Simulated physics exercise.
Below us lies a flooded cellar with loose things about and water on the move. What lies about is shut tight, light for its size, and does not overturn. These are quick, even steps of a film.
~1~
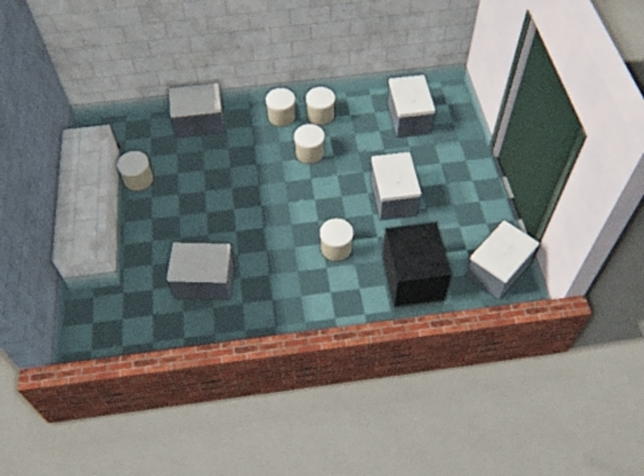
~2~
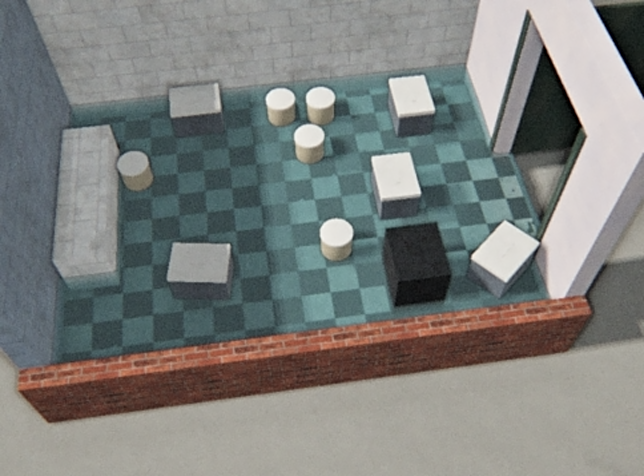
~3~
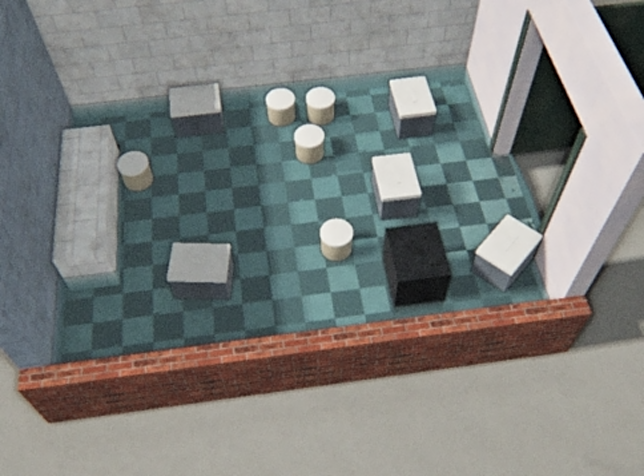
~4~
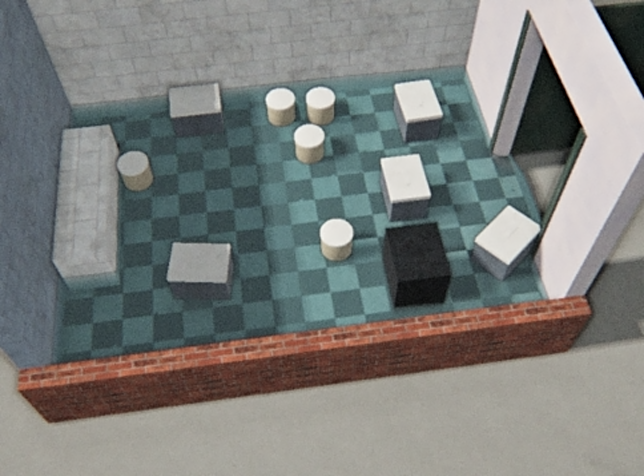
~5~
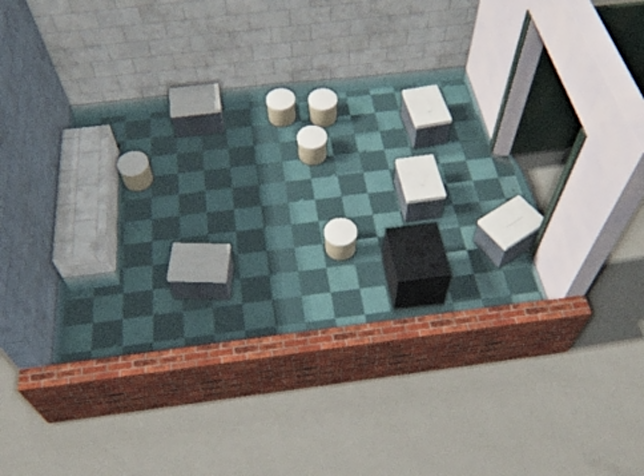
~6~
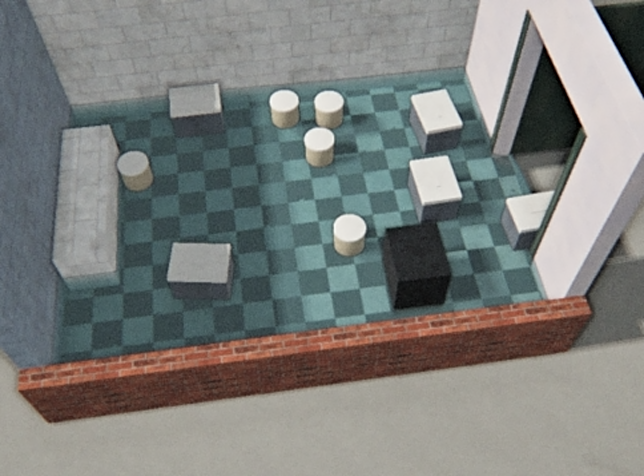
White boxes on the right side of a flooded, checker-floored room drift rightward after the dark green door opens, one reaching into the doorway, and pale round objects then shift slightly right while the black block stays put.
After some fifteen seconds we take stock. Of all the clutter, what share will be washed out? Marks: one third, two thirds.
That comes to two thirds or more.
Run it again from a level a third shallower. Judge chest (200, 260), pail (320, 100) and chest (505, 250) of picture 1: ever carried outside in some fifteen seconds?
One after the other: Stays, gone, through.
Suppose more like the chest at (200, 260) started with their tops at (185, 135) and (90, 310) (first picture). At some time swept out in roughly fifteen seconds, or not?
One after the other: Kept in, still in.
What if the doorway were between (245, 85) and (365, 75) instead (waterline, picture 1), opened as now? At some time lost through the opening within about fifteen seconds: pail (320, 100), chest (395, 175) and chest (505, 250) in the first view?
In that order: Out, out, still in.
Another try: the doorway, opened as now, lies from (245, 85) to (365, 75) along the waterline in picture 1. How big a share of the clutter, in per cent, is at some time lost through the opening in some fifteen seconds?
Near 80 in a hundred.
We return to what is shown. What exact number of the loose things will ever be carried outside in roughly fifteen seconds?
I count 7.
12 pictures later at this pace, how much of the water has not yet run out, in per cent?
Roughly 68 per cent.
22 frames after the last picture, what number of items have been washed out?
It comes to 6.
A moment on, 1 of 10 are out; 9 afloat.
Next, 4 of 10 are out; 6 afloat.
Later, 6 of 10 are out; 4 afloat.
In the end, 7 of 10 are out; 3 afloat.
